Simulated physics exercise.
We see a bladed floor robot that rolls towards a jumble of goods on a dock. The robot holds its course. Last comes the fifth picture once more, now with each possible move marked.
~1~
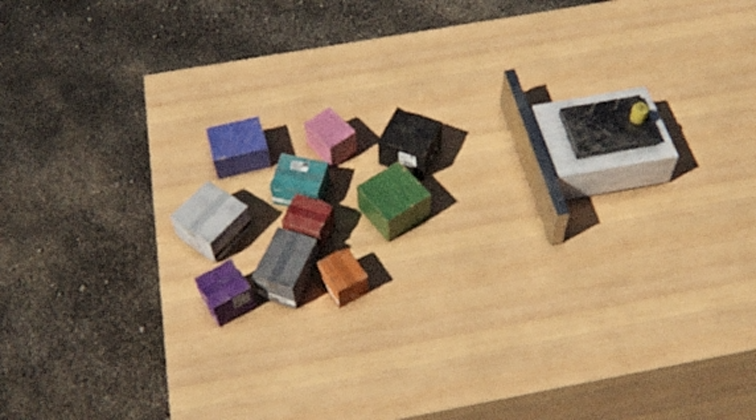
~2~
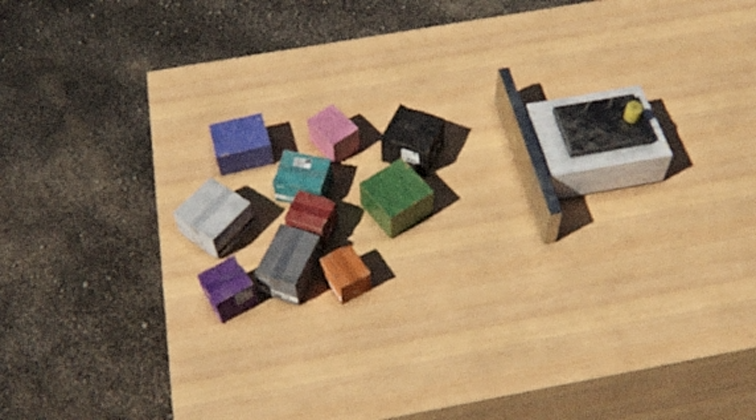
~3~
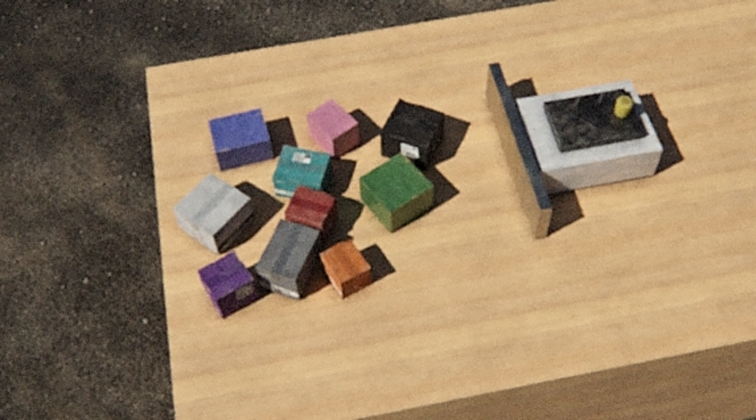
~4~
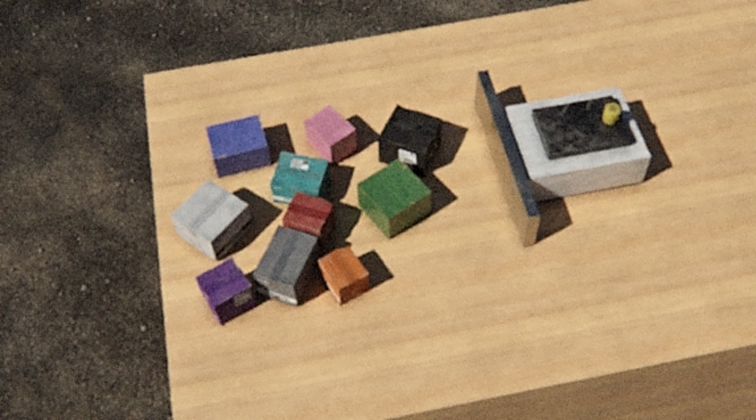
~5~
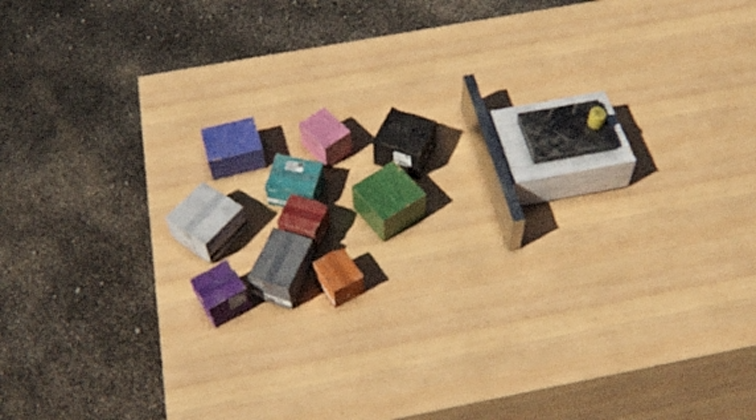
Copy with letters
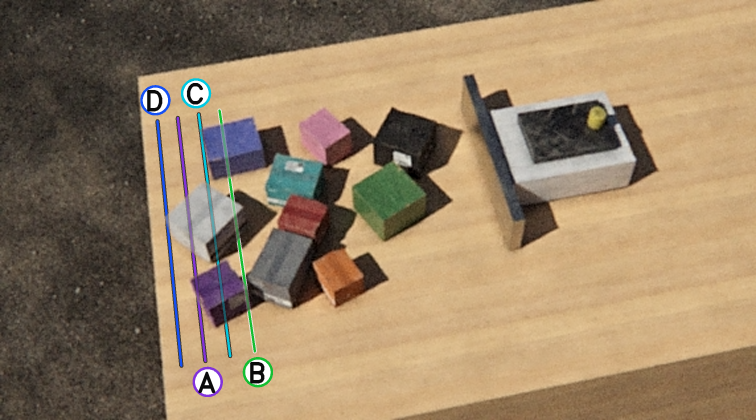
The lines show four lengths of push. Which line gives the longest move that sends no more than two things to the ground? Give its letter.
Line B.
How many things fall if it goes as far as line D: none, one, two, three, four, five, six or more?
Six or more.
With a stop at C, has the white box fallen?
Yes.
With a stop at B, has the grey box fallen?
No.
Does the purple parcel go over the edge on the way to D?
Yes.
On the marked copy, A at (190, 229); B at (236, 221); C at (213, 225); D at (168, 233).
Taking B. A third of the way, robot (469, 148); pink crate (316, 140); black box (361, 153).
Two thirds of the way, robot (376, 164); white box (174, 232); purple parcel (216, 295).
When it is over, robot (305, 177); white box over the edge; purple parcel over the edge; two fallen.
As for the rest, A drops six; C drops five; D drops nine.
